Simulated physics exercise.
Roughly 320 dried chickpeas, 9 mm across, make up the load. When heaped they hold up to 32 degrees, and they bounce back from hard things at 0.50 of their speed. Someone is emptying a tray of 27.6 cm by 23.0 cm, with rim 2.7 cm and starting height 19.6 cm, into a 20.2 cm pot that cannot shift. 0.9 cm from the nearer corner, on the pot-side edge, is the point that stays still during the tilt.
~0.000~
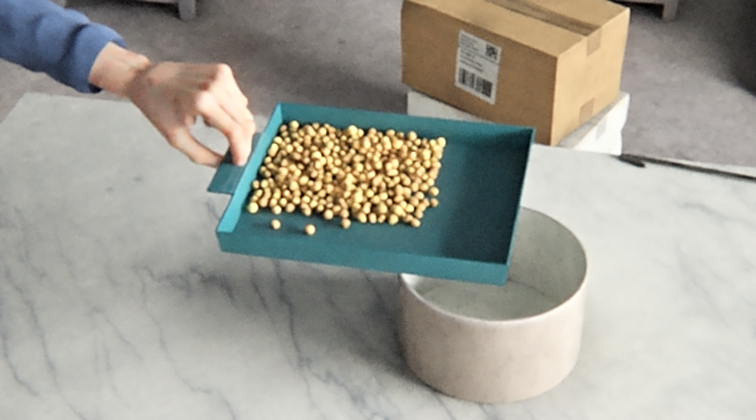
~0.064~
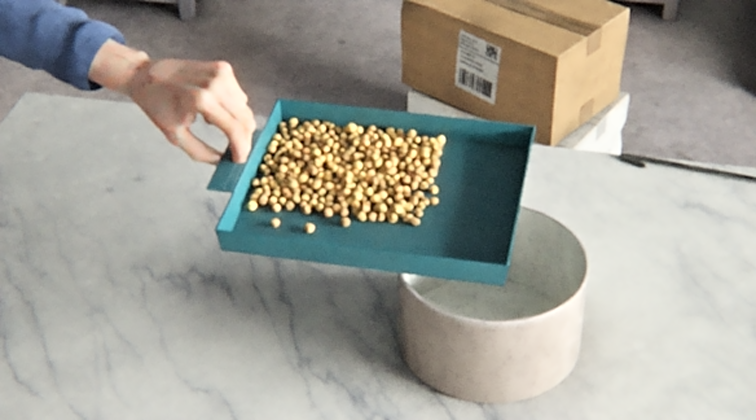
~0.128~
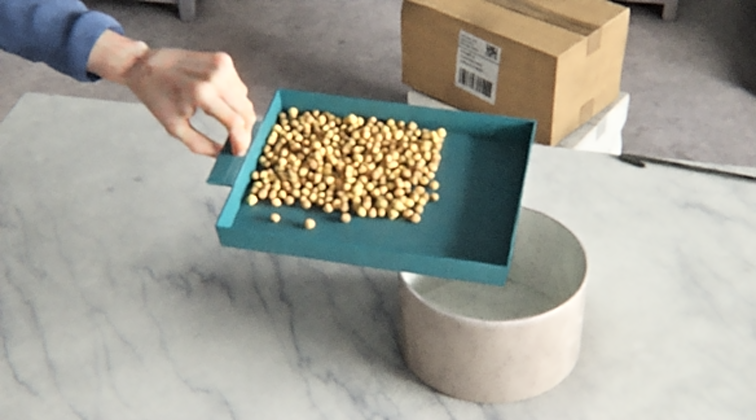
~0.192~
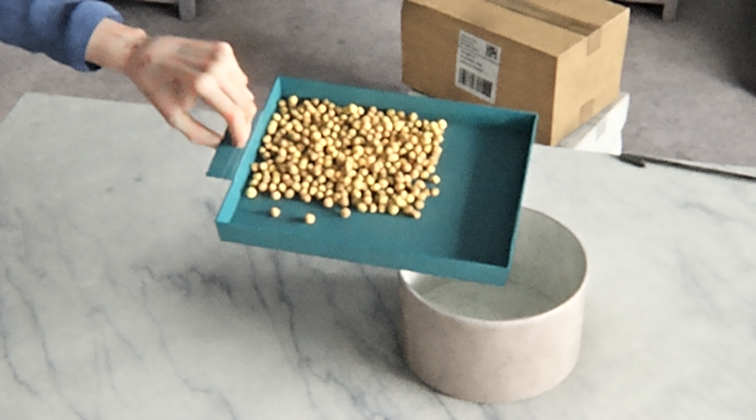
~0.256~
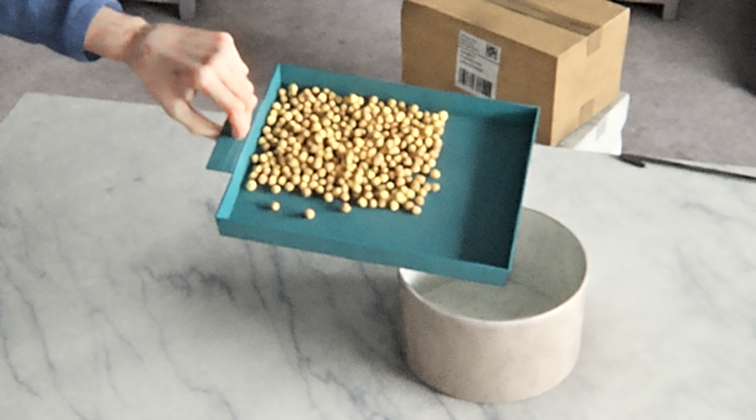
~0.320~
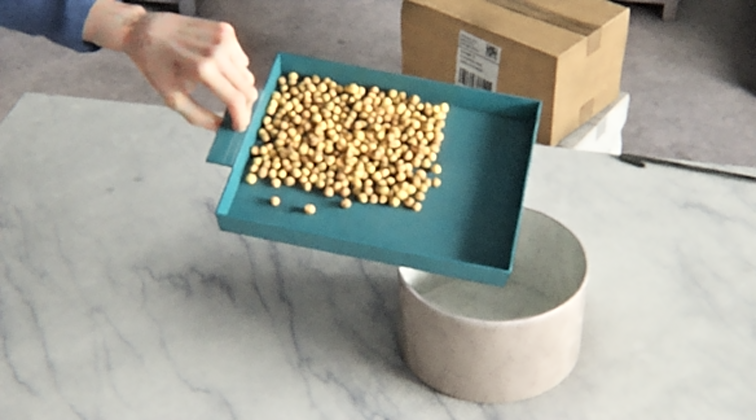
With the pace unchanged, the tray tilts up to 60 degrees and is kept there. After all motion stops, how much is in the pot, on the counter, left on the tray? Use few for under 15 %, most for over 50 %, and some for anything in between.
Pot: Few, counter: Few, tray: Most.
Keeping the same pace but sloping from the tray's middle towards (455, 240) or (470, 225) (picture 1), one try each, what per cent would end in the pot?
That would be close to 0 per cent and then close to 0 per cent.
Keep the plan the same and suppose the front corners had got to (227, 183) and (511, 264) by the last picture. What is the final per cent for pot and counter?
Pot 0; counter 0.
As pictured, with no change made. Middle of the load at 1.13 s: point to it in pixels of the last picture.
(421, 204) or thereabouts.
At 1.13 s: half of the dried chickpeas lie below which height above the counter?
Height: Around 26 cm.
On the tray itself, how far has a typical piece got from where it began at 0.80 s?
Displacement on the tray: About 9 cm.
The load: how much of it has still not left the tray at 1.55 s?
Estimate: About 100 percent.
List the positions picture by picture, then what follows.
In the first picture, tray tilt 0 degrees, front corners at (220, 229) and (505, 263); middle of the pieces at (348, 171); pot at (493, 258).
In the second picture, tray tilt 1 degrees, front corners at (220, 228) and (505, 264); middle of the pieces at (348, 169).
In the third picture, tray tilt 3 degrees, front corners at (220, 224) and (505, 265), lowest corner right front; middle of the pieces at (348, 162).
In the fourth picture, tray tilt 6 degrees, front corners at (220, 220) and (506, 266), lowest corner right front; middle of the pieces at (348, 154).
In the fifth picture, tray tilt 9 degrees, front corners at (220, 215) and (506, 267), lowest corner right front; middle of the pieces at (349, 146).
In the sixth picture, tray tilt 12 degrees, front corners at (220, 211) and (507, 269), lowest corner right front; middle of the pieces at (349, 138); pot at (493, 258). The tray's pace is about 45 degrees a second.
After 0.80 s, tilt 35 degrees; the tray holds 100 %, the pot 0 %.
After 1.13 s, tilt 50 degrees; the tray holds 100 %, the pot 0 %.
After 1.55 s, tilt 60 degrees; the tray holds 100 %, the pot 0 %.
By 2.0 s all is still; pot 0 %, counter 0 %, tray 100 %.
